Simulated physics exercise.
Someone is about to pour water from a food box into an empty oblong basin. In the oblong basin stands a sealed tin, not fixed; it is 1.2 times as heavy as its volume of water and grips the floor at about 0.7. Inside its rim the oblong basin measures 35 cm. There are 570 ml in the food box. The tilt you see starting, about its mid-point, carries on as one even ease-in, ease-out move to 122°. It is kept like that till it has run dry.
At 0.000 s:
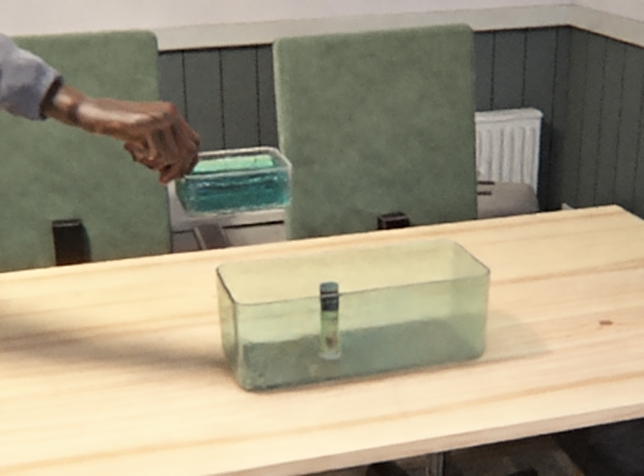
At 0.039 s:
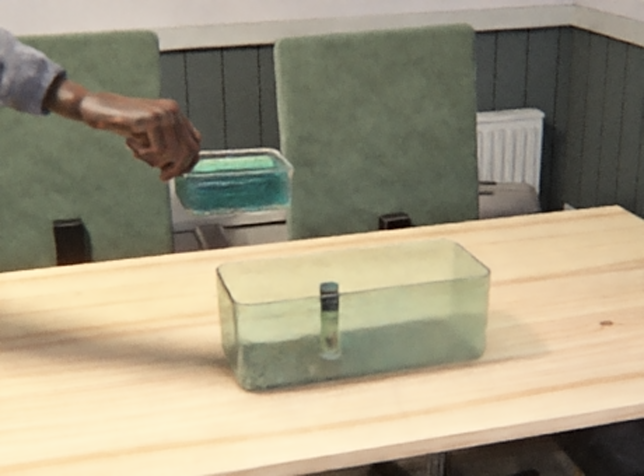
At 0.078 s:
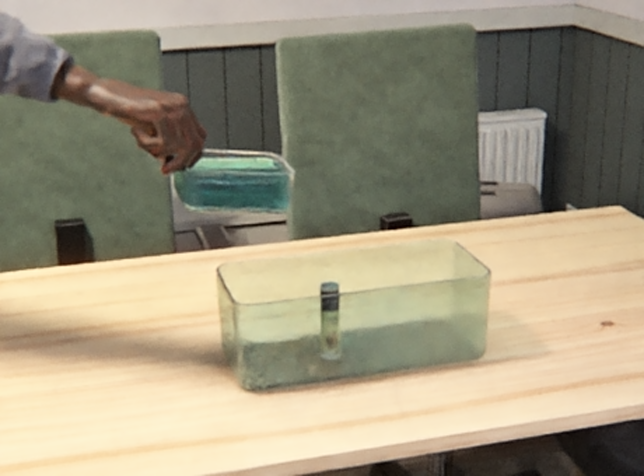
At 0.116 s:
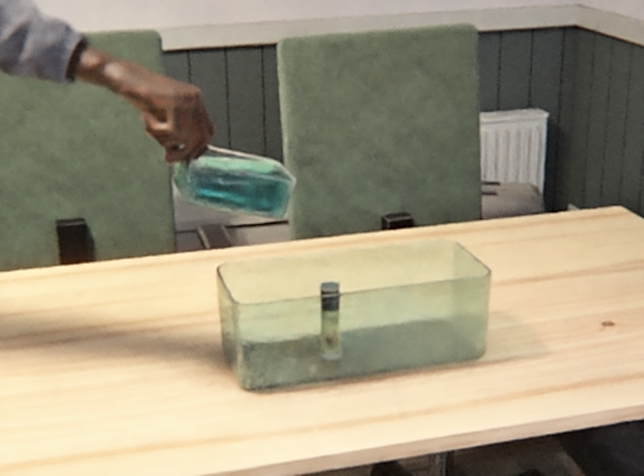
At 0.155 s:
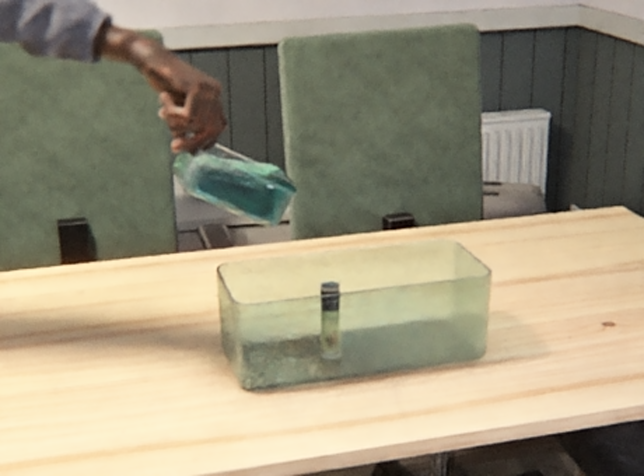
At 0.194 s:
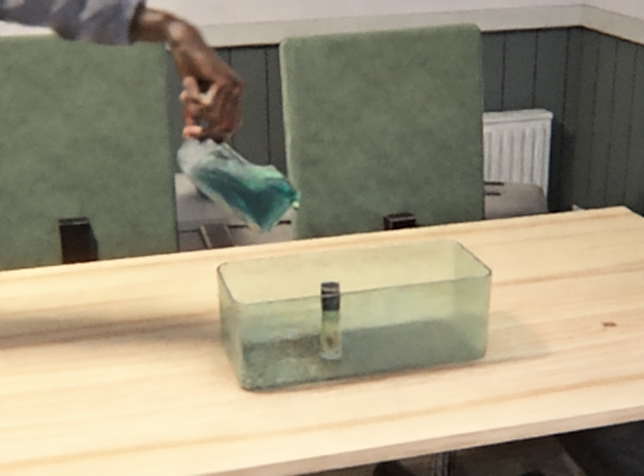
A hand held a clear food box of blue-green water above an oblong basin with a small dark-topped tube in it, then tilted the box steeply down to the right, its water sloshing toward the lower end.
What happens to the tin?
It topples.
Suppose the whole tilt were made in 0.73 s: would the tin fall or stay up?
The tin stays up.
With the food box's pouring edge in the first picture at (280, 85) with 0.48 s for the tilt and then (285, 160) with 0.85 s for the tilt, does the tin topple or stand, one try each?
First it remains upright; then it stays up.
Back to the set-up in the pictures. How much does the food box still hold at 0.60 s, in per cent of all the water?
Some 0 per cent.
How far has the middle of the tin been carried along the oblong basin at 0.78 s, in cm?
About 8 cm.
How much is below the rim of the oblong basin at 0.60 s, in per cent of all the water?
Near 96 in a hundred.
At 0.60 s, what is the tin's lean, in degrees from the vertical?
About 10°.
Then, 0.43 s in, the tilt is 119° and 7 per cent is still to pour; the tin stands where it began.
Then, 0.60 s in, the tilt is 122° and 0 per cent is still to pour; the tin leans 10°.
Then, 0.78 s in, the tilt is 122° and 0 per cent is still to pour; the tin lies on its side.
Then, 0.98 s in, the tilt is 122° and 0 per cent is still to pour; the tin lies on its side.
Finally, the tin lies on its side.
